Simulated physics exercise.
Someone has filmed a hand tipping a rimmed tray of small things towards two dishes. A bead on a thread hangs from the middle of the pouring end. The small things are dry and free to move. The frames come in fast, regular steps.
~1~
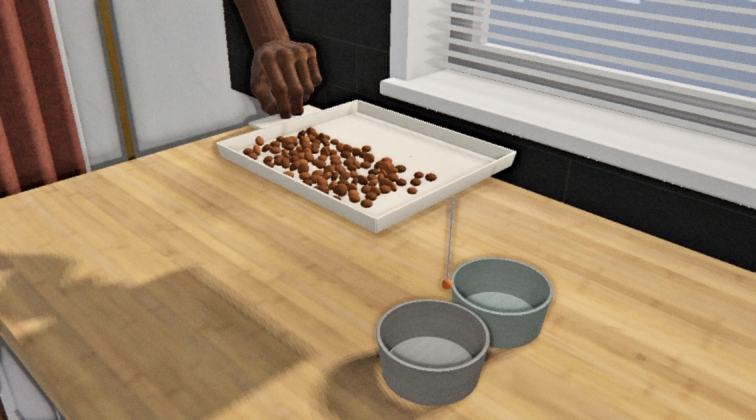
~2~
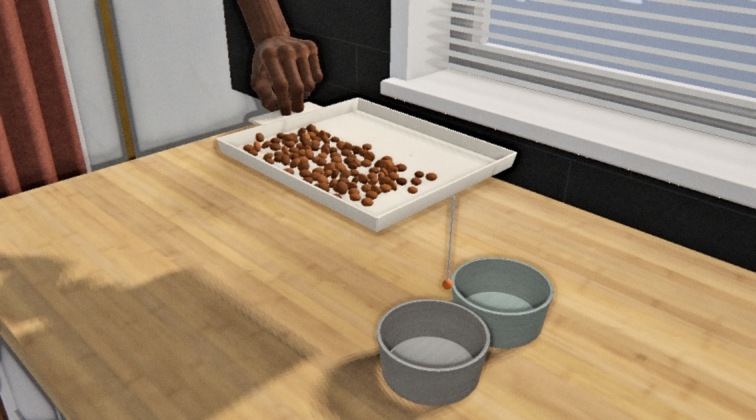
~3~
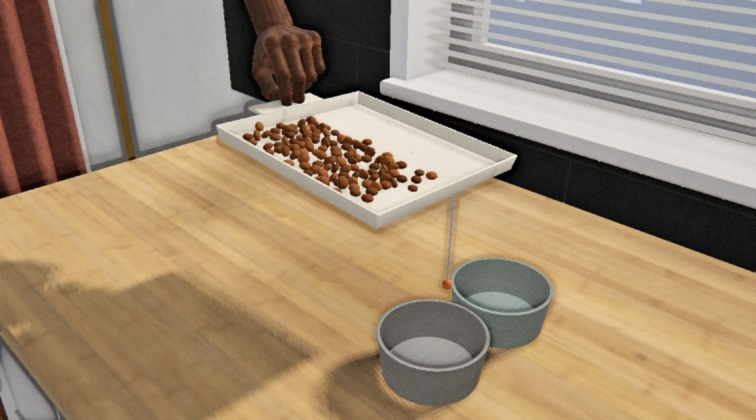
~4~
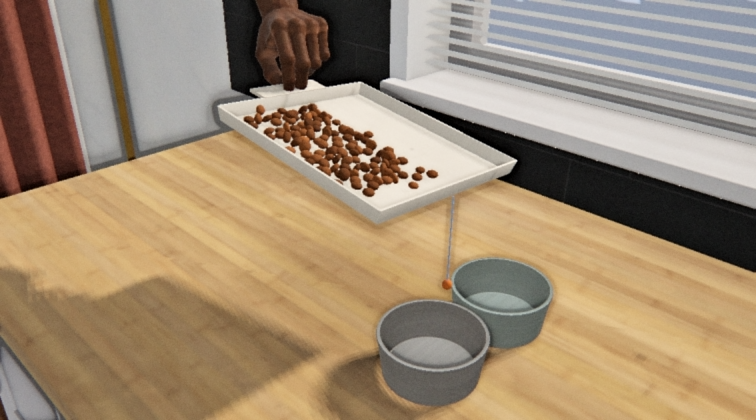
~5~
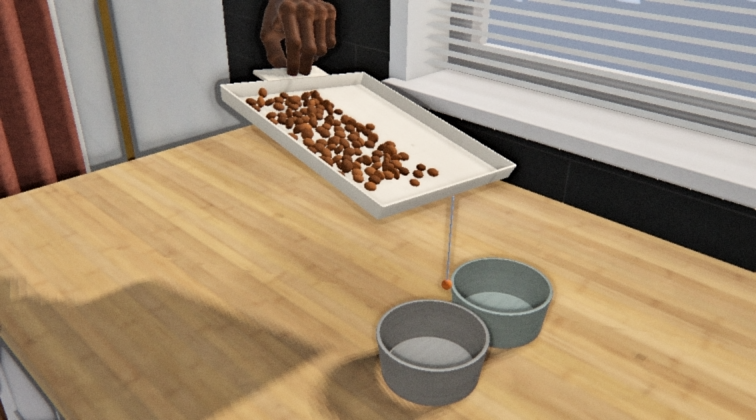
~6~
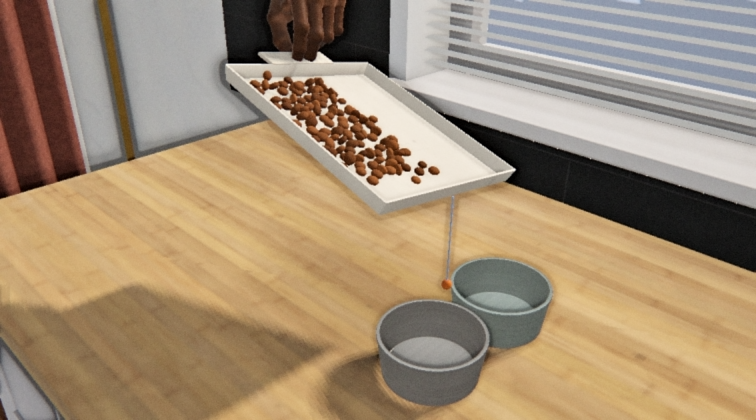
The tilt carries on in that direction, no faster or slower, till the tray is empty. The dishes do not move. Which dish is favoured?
More goes to the right dish.
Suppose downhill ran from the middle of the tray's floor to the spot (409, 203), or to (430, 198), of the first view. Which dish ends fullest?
The first try: The left-hand dish. The second: The left one.
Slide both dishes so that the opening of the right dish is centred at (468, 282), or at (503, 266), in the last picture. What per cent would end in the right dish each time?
In turn 40 and 90 in a hundred.
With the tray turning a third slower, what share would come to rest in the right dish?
It comes to 80 per cent or so.
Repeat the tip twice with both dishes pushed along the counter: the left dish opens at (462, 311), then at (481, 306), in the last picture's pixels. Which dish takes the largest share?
In turn: The right dish; the right dish.
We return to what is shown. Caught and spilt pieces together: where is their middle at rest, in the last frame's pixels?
Close to (501, 303).
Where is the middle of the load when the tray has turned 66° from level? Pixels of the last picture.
At about (485, 186).
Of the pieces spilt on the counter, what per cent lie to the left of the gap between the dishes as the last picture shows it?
Some 20 per cent.
Shortly afterwards, tray tipped steeply; the bulk on the tray; near a quarter in the air.
Next, tray tipped past a quarter turn; a little on the tray; near two thirds in the right dish; near a quarter outside both; a little in the air.
Some moments later, tray tipped past a quarter turn; near two thirds in the right dish; near a third outside both.
In the end, tray tipped past a quarter turn; none at all in the left dish; near two thirds in the right dish; near a third outside both.
